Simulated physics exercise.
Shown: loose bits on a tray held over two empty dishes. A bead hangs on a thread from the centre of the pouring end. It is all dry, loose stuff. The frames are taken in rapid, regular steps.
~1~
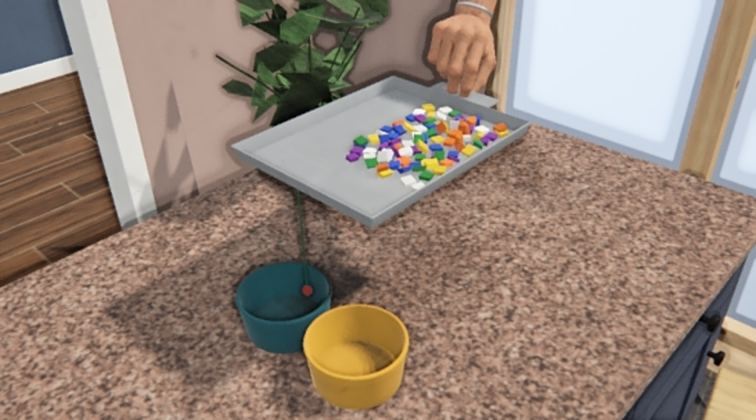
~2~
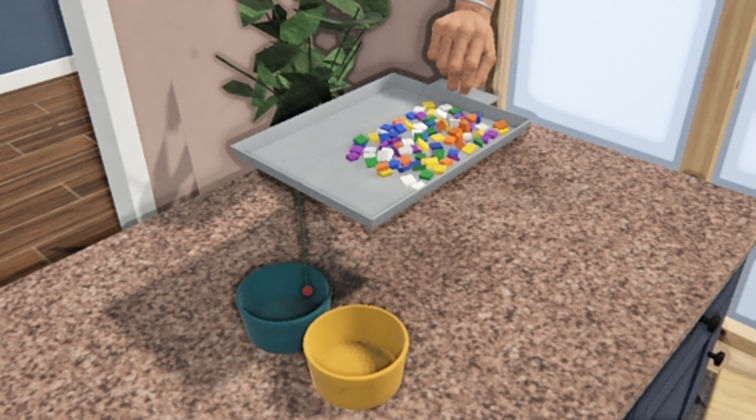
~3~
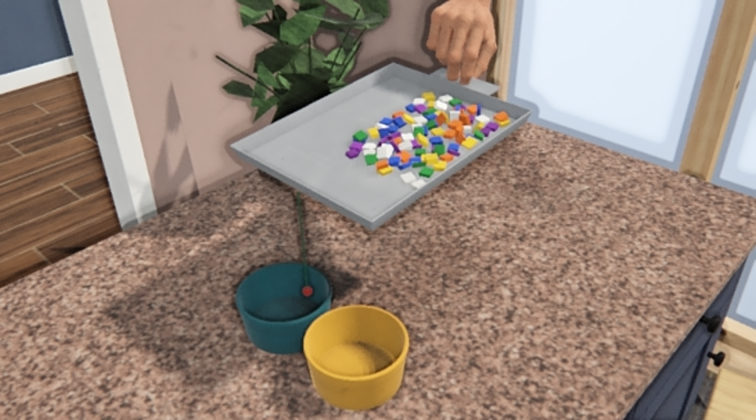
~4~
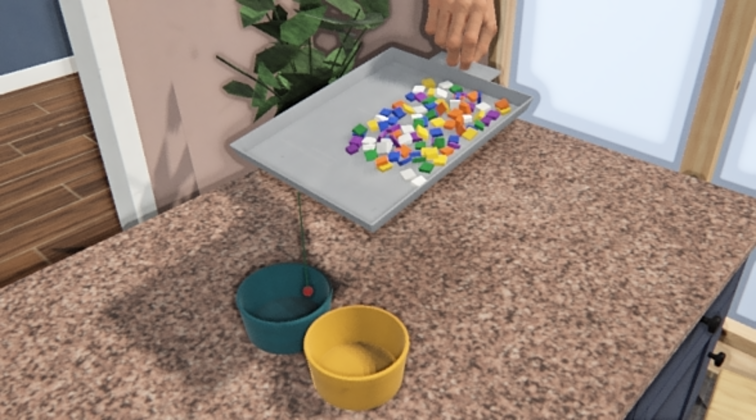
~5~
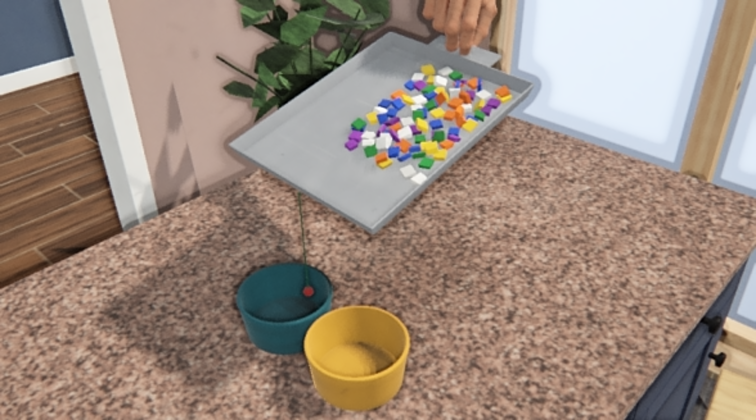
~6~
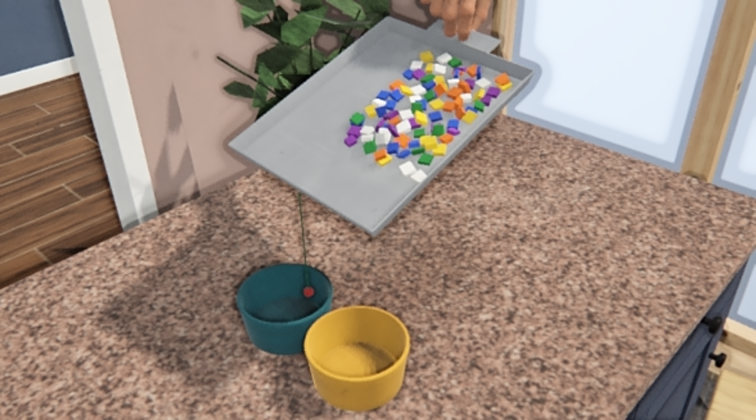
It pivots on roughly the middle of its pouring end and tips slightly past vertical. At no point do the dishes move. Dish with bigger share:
Right.
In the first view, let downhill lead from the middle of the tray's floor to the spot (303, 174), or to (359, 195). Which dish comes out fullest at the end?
Try 1: The left-side dish; try 2: The right-side dish.
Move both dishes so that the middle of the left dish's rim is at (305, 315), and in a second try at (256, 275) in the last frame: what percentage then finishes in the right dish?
About 40 per cent, then about 30 per cent.
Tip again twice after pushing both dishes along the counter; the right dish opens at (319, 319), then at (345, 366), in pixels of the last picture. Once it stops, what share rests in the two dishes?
Roughly 30 per cent the first time and 90 per cent the second.
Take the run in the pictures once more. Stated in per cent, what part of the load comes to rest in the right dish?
It works out to roughly 60 percent of the load.
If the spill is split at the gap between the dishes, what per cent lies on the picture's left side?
It comes to about 70 percent.
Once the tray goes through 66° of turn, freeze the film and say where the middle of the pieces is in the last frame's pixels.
Mark it at roughly (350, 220) in the final frame.
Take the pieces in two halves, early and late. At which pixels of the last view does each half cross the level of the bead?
About (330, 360), and after that about (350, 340).
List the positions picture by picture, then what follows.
In the first frame, corners of the pouring end at (238, 145) and (372, 213), level; middle of the load at (419, 139), mosaic tiles; left dish at (250, 328); right dish at (320, 382); bead on its thread at (307, 290).
In the second frame, corners of the pouring end at (238, 145) and (372, 214), level; middle of the load at (419, 138).
In the third frame, corners of the pouring end at (237, 145) and (372, 216), tipped barely, lowest at the right corner; middle of the load at (419, 132).
In the fourth frame, corners of the pouring end at (237, 144) and (372, 219), tipped a little, lowest at the right corner; middle of the load at (418, 124).
In the fifth frame, corners of the pouring end at (236, 144) and (372, 222), tipped a little, lowest at the right corner; middle of the load at (418, 116).
In the sixth frame, corners of the pouring end at (235, 143) and (371, 225), tipped clearly, lowest at the right corner; middle of the load at (417, 108); left dish at (251, 329); right dish at (321, 383).
Soon, tray tipped steeply; most on the tray; about a quarter in the air.
A while on, tray tipped past a quarter turn; a small part on the tray; about a third in the right dish; about a third outside both; about a quarter in the air.
Towards the end, tray tipped past a quarter turn; about half in the right dish; a stray few in the left dish; about half outside both.
Finally, tray tipped past a quarter turn; about half in the right dish; a stray few in the left dish; about half outside both.
